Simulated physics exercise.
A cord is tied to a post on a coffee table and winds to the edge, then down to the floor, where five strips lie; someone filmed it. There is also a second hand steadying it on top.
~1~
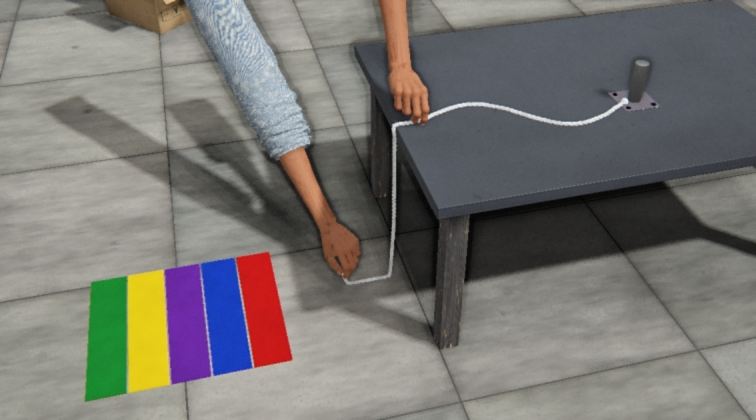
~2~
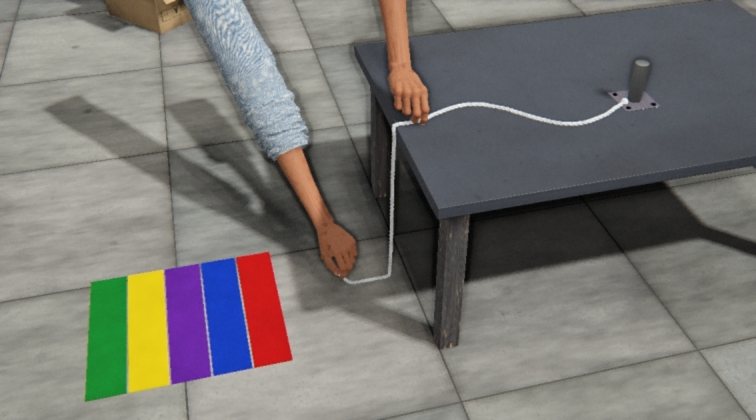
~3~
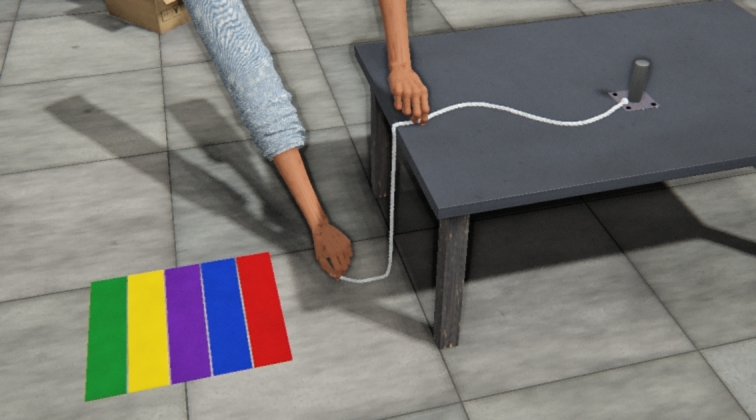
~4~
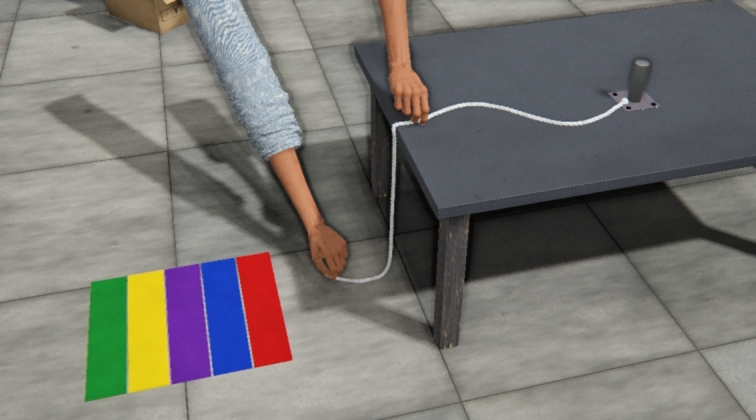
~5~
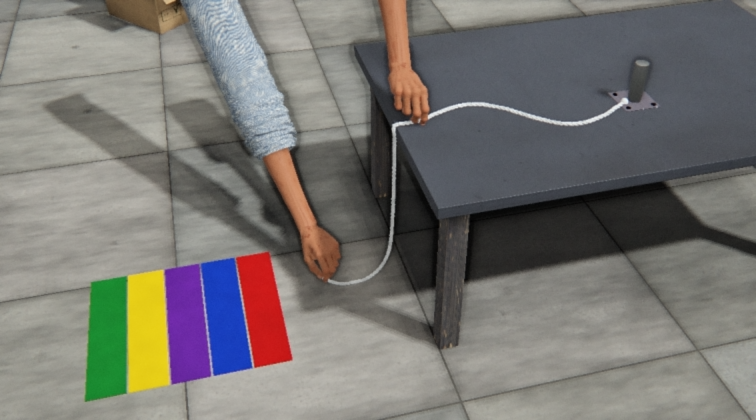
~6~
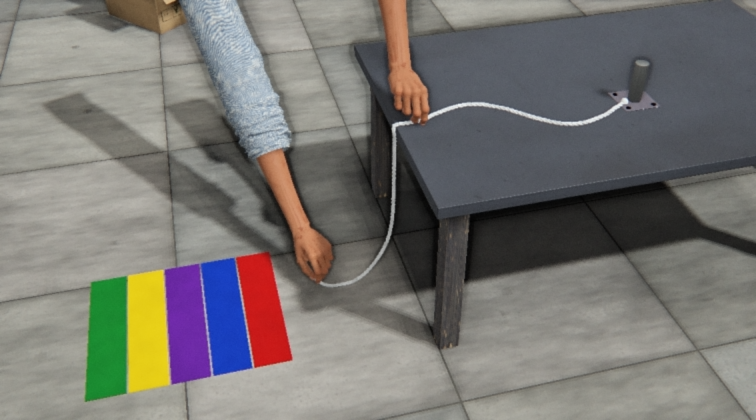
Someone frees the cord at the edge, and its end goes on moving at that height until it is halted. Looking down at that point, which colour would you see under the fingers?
You would see purple.
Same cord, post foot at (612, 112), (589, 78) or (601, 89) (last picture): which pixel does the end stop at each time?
(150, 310), (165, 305) and (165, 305).
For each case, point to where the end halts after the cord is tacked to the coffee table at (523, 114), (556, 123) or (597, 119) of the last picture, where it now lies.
Estimated pixels in sequence: (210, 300), (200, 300) and (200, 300).
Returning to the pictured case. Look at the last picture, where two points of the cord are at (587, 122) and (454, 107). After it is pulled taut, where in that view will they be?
You'll find the first mark at (567, 107) and the second mark at (434, 122).
Soon after, end near (262, 289); over red.
Then, end near (215, 297); over blue.
At full stretch, end near (188, 302); over purple. The end stops over the purple strip.
